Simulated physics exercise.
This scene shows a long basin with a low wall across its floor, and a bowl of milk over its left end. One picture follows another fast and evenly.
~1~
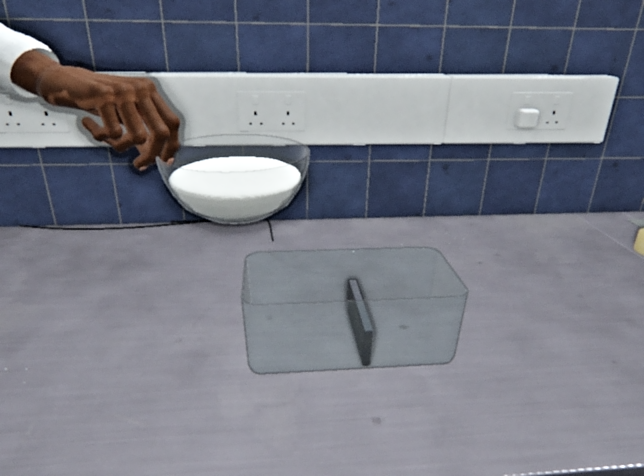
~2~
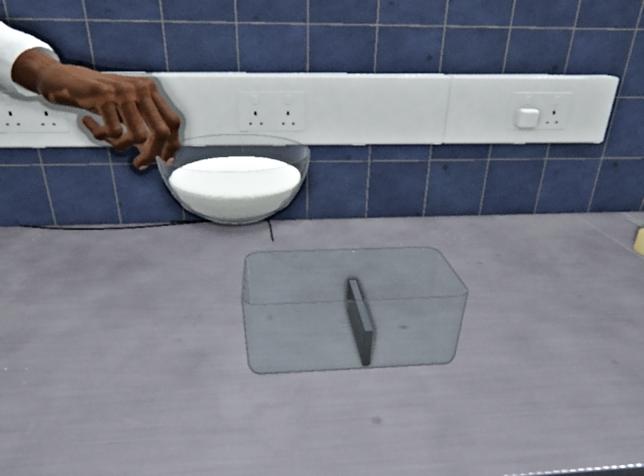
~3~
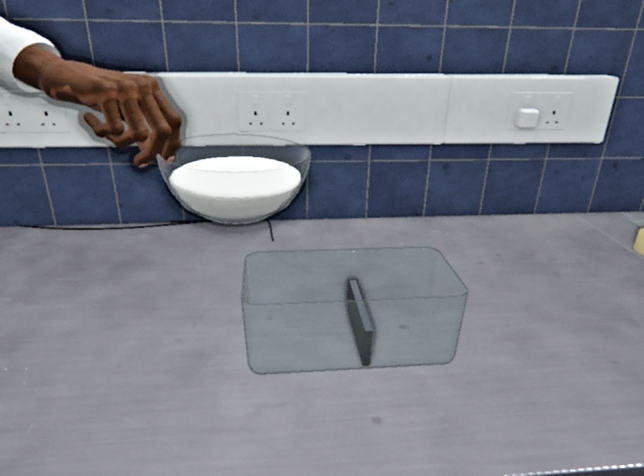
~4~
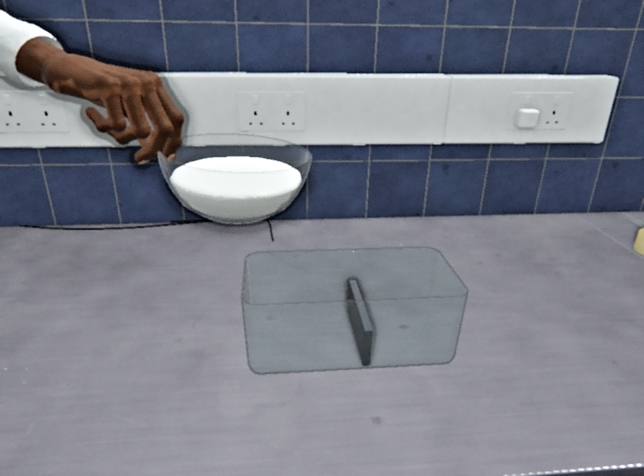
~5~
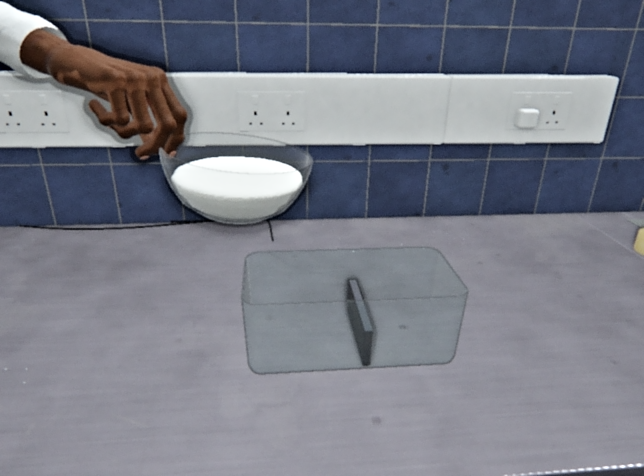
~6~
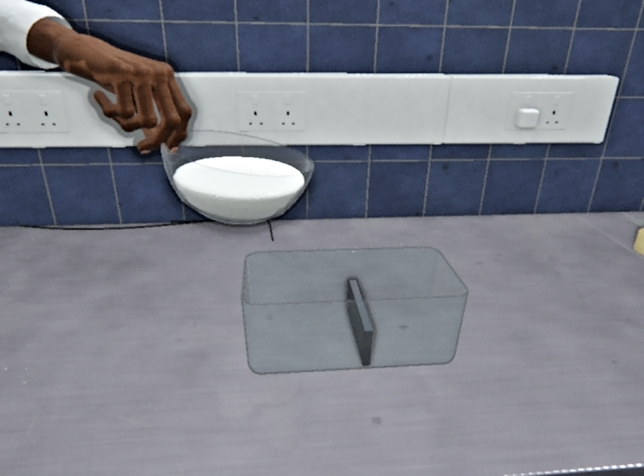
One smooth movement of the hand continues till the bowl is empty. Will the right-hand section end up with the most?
No, the left-hand one will.
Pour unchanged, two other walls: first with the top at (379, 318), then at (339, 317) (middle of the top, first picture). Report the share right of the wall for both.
My guess is some 15 percent the first time and some 55 percent the second.
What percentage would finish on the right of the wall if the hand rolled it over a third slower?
About 15 %.
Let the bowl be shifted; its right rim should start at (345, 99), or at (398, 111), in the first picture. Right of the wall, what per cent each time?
Roughly 70 in a hundred the first time and 90 in a hundred the second.
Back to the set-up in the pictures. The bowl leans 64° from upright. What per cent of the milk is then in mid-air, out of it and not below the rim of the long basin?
I'd say some 35 per cent of it.
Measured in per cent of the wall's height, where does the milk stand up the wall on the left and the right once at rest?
50 per cent for the left part, 0 for the right.
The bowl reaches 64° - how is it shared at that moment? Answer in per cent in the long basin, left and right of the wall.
10 per cent left, 0 per cent right.
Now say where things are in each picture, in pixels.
In the first picture, it leans 0°; its right rim is at (309, 152); the milk meets the walls at (170, 174) and (301, 172); the long basin's rim runs from (244, 278) to (452, 270); the wall's top is at (360, 304).
In the second picture, it leans 0°; its right rim is at (309, 152); the milk meets the walls at (170, 174) and (301, 173).
In the third picture, it leans 2°; its right rim is at (309, 154); the milk meets the walls at (171, 173) and (301, 173).
In the fourth picture, it leans 4°; its right rim is at (310, 157); the milk meets the walls at (171, 172) and (301, 175).
In the fifth picture, it leans 7°; its right rim is at (311, 161); the milk meets the walls at (173, 172) and (303, 176).
In the sixth picture, it leans 11°; its right rim is at (312, 165); the milk meets the walls at (174, 171) and (304, 176).
A moment on, the tilt is 64° and 53 per cent is still to pour, 10 is left of the wall and 0 right of it.
Next, the tilt is 96° and 4 per cent is still to pour, 81 is left of the wall and 7 right of it.
Then the tilt is 100° and 0 per cent is still to pour, 91 is left of the wall and 7 right of it.
Later the tilt is 100° and 0 per cent is still to pour, 91 is left of the wall and 7 right of it.
In the end 91 per cent lies left of the wall, 7 right of it and 2 outside.
